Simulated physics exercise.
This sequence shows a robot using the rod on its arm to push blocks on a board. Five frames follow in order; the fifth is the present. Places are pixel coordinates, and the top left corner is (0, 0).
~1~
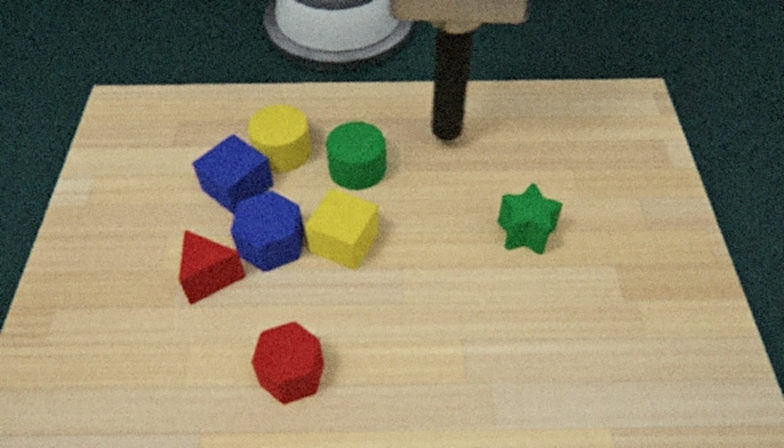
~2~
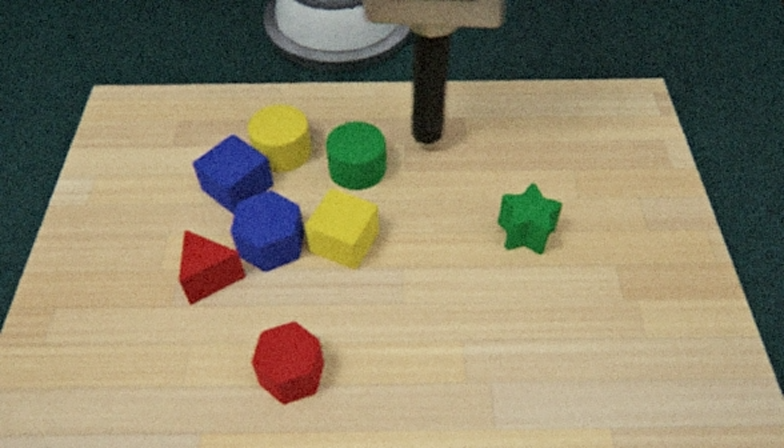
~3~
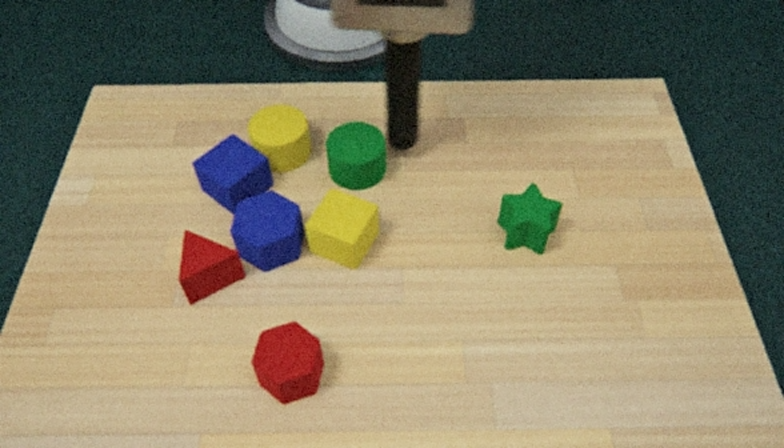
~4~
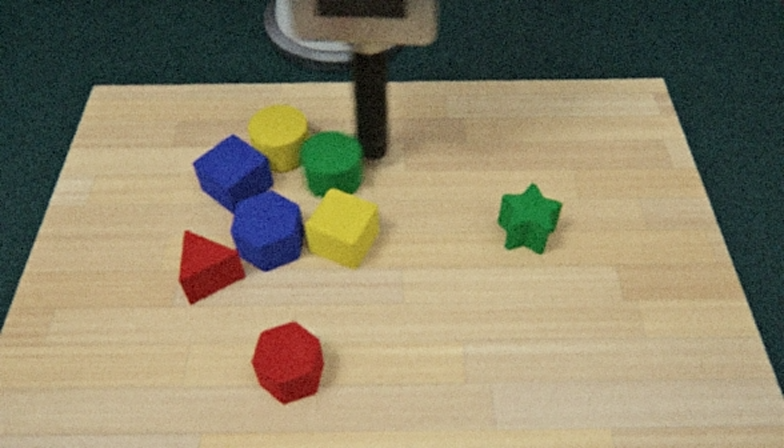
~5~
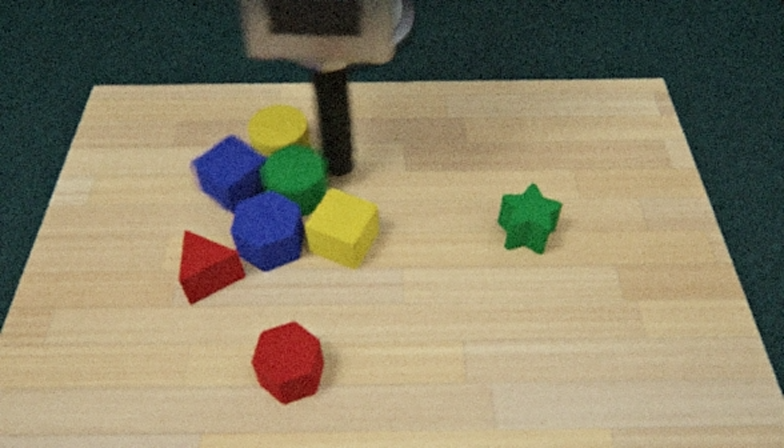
On a wooden board, a robot's rod moves left and pushes the green round block leftward.
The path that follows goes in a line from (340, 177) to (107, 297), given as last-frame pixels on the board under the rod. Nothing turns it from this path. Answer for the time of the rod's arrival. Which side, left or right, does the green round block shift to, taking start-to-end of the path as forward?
Towards the right-hand side.
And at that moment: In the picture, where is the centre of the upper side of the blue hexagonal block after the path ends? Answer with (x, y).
It will end up at (239, 246).
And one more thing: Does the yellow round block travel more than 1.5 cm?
Short answer: No.
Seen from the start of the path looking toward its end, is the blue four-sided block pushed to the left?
Short answer: No.
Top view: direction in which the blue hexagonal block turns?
It twists anticlockwise.
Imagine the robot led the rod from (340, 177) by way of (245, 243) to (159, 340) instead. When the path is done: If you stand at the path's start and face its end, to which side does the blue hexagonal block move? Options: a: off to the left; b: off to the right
Correct choice: A.
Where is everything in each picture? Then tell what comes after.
The first frame shows tip of the rod (447, 131), middles of tops, red triangular block (201, 253), blue four-sided block (230, 160), blue hexagonal block (265, 217), yellow round block (278, 124), green round block (356, 141).
The second frame shows rod (427, 134), nothing pushed.
The third frame shows rod (402, 140), nothing pushed.
The fourth frame shows rod (373, 150), green round block (330, 151).
The fifth frame shows rod (339, 166), red triangular block (201, 253), blue four-sided block (228, 160), blue hexagonal block (265, 217), yellow round block (278, 124), green round block (294, 167).
What follows on the original path. One third of the way, rod (265, 203); red triangular block (196, 262), turned 20° clockwise; blue four-sided block (172, 159), turned 15° clockwise; blue hexagonal block (242, 234), turned 50° anticlockwise; green round block (211, 190).
Two thirds of the way, rod (187, 243); red triangular block (190, 274), turned 20° clockwise; blue four-sided block (158, 154), turned 30° clockwise; blue hexagonal block (239, 246), turned 60° anticlockwise; green round block (149, 201).
At the end, rod (101, 287); red triangular block (190, 274), turned 20° clockwise; blue four-sided block (158, 154), turned 30° clockwise; blue hexagonal block (239, 246), turned 60° anticlockwise; yellow round block unmoved; green round block (144, 202).
